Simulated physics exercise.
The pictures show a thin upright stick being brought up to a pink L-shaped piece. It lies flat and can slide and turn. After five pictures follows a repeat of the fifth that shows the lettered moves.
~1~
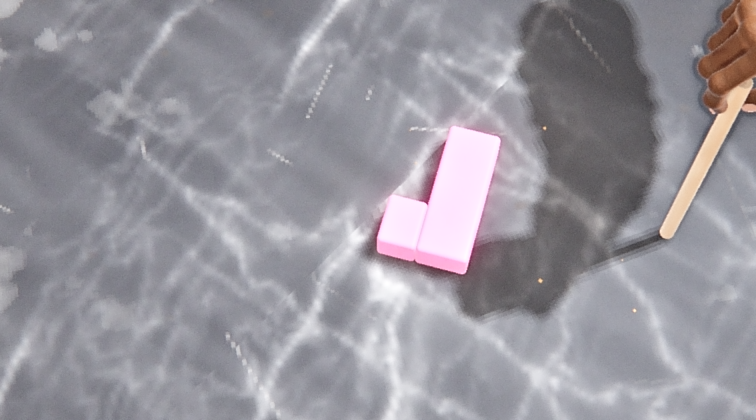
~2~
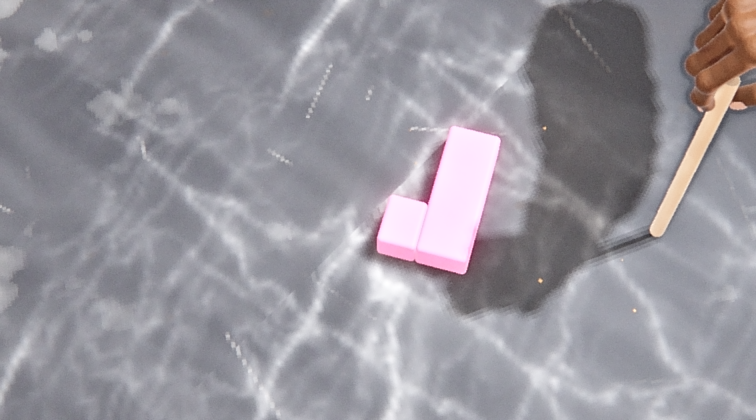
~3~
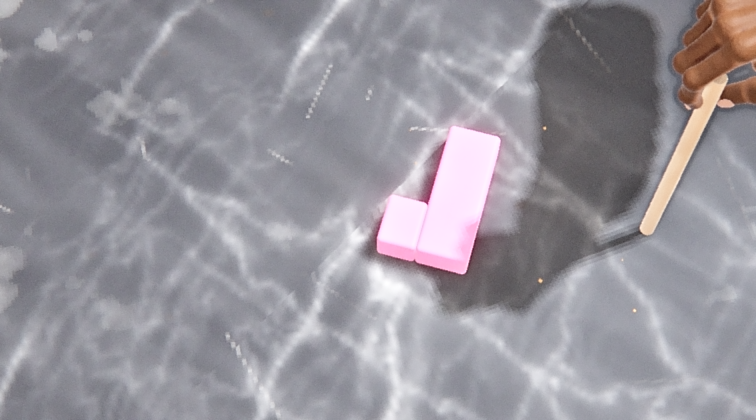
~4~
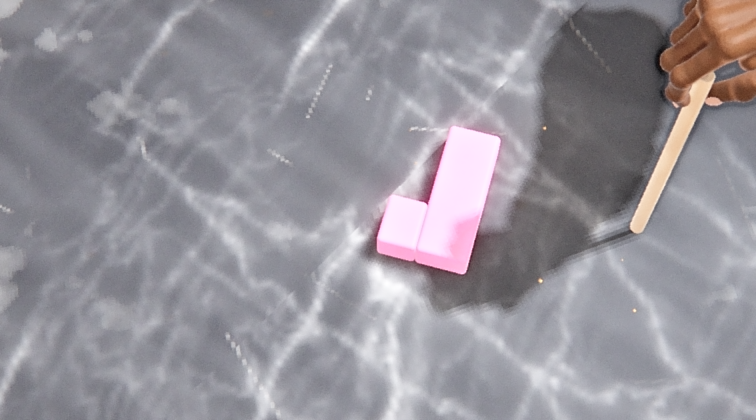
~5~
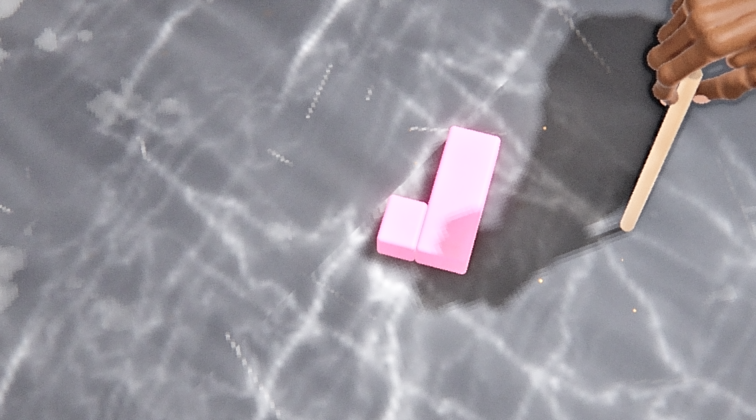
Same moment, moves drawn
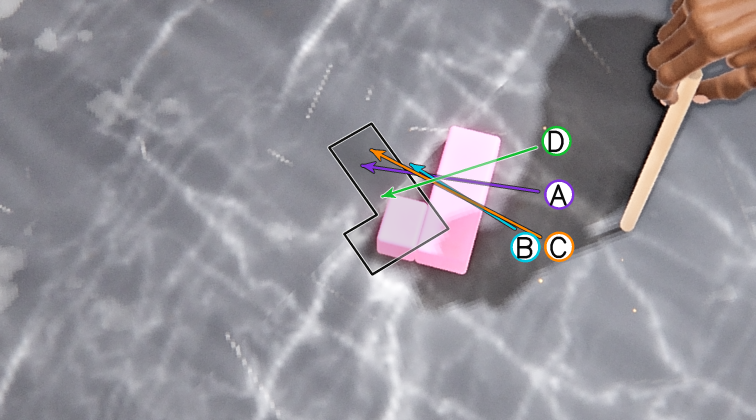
Pink L-shaped piece lying still on a marbled grey surface as a hand moves a thin stick slowly left towards it.
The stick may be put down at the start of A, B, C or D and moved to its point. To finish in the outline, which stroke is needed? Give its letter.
The stick should follow B.
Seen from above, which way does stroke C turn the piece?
It turns anticlockwise.
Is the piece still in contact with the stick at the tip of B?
At the end, yes.
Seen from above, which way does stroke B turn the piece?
It turns anticlockwise.
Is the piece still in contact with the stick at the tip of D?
Yes.
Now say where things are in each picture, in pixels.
The first picture shows pink L-shaped piece (459, 192).
The second picture shows pink L-shaped piece (459, 192).
The third picture shows pink L-shaped piece (459, 192).
The fourth picture shows pink L-shaped piece (459, 192).
The fifth picture shows pink L-shaped piece (459, 192).
On the marked copy, A from (538, 192) to (362, 166); B from (515, 229) to (411, 165); C from (541, 237) to (371, 150); D from (537, 147) to (382, 197).
Following B. Soon after the start, foot of the stick (475, 205), piece (445, 186).
Later, foot of the stick (438, 182), piece (407, 174).
In the end, foot of the stick (411, 165), piece (389, 172); it fills the outline.
As for the rest, A leaves the piece out of the outline, at (378, 196); C leaves the piece out of the outline, at (372, 176); D leaves the piece out of the outline, at (380, 216).
